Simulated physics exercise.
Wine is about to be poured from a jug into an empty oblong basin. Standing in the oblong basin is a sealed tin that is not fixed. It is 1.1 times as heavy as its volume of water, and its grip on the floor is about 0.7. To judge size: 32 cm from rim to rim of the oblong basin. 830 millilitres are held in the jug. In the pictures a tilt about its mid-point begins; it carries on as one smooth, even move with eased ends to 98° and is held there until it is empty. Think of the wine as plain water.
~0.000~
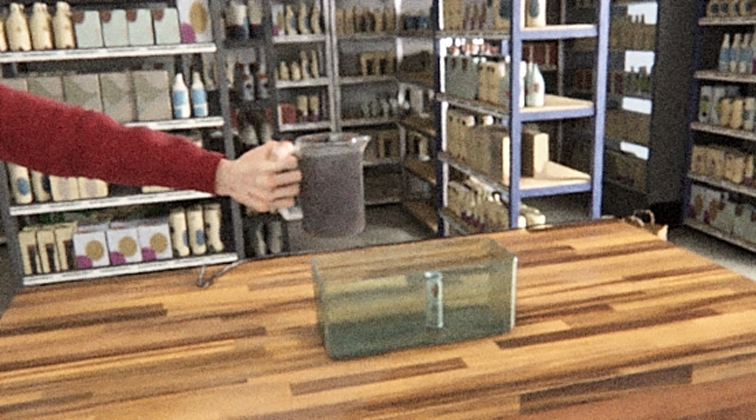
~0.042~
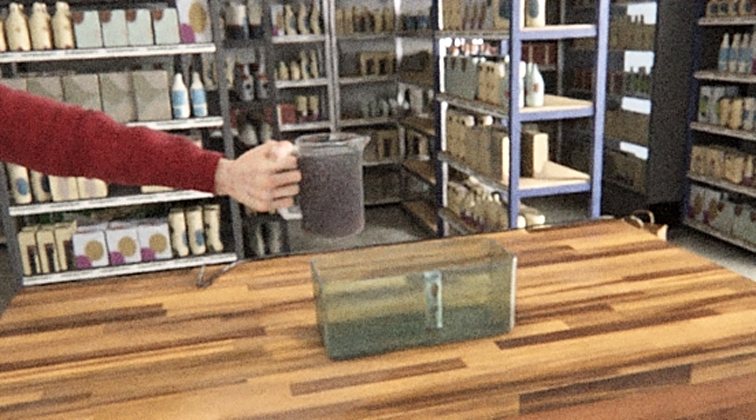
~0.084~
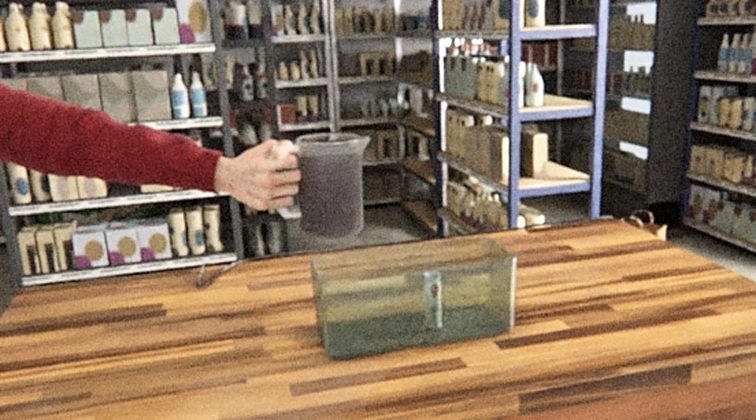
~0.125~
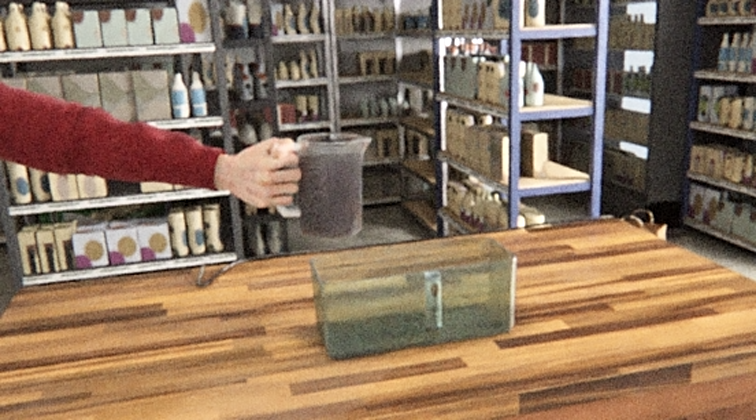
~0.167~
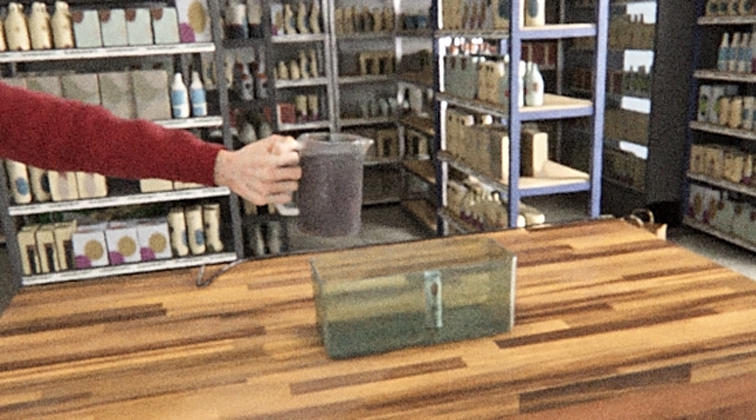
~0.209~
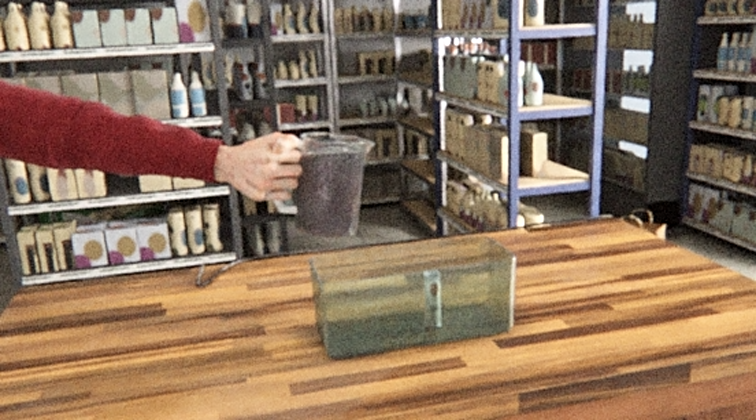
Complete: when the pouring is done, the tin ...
... has gone over.
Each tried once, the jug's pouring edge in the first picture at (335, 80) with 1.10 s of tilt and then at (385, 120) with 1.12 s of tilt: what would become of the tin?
Run one: It tumbles. Run two: It does not tip.
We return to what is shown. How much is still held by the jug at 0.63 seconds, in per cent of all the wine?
90 %.
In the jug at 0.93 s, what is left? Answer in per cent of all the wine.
Near 52 percent, more or less.
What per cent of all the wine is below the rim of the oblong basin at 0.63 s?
1 %, roughly.
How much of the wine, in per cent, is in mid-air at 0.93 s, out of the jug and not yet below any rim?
Something like 18 per cent is in the air then.
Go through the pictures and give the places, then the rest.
In the first frame, tilt 0°; pouring edge (370, 137); surface from (299, 155) to (359, 150); the oblong basin's rim runs from (316, 272) to (503, 248); the tin's top is at (433, 278).
In the second frame, tilt 0°; pouring edge (370, 137); surface from (298, 155) to (359, 150).
In the third frame, tilt 1°; pouring edge (370, 138); surface from (299, 154) to (359, 151).
In the fourth frame, tilt 3°; pouring edge (371, 139); surface from (299, 153) to (360, 151).
In the fifth frame, tilt 5°; pouring edge (373, 140); surface from (301, 154) to (361, 150).
In the sixth frame, tilt 8°; pouring edge (375, 142); surface from (301, 154) to (363, 150).
After 0.63 s the tilt is 60° and 91 per cent is still to pour; the tin stands where it began.
After 0.93 s the tilt is 92° and 52 per cent is still to pour; the tin stands where it began.
After 1.25 s the tilt is 98° and 13 per cent is still to pour; the tin lies on its side.
After 1.60 s the tilt is 98° and 2 per cent is still to pour; the tin lies on its side.
In the end the tin lies on its side.
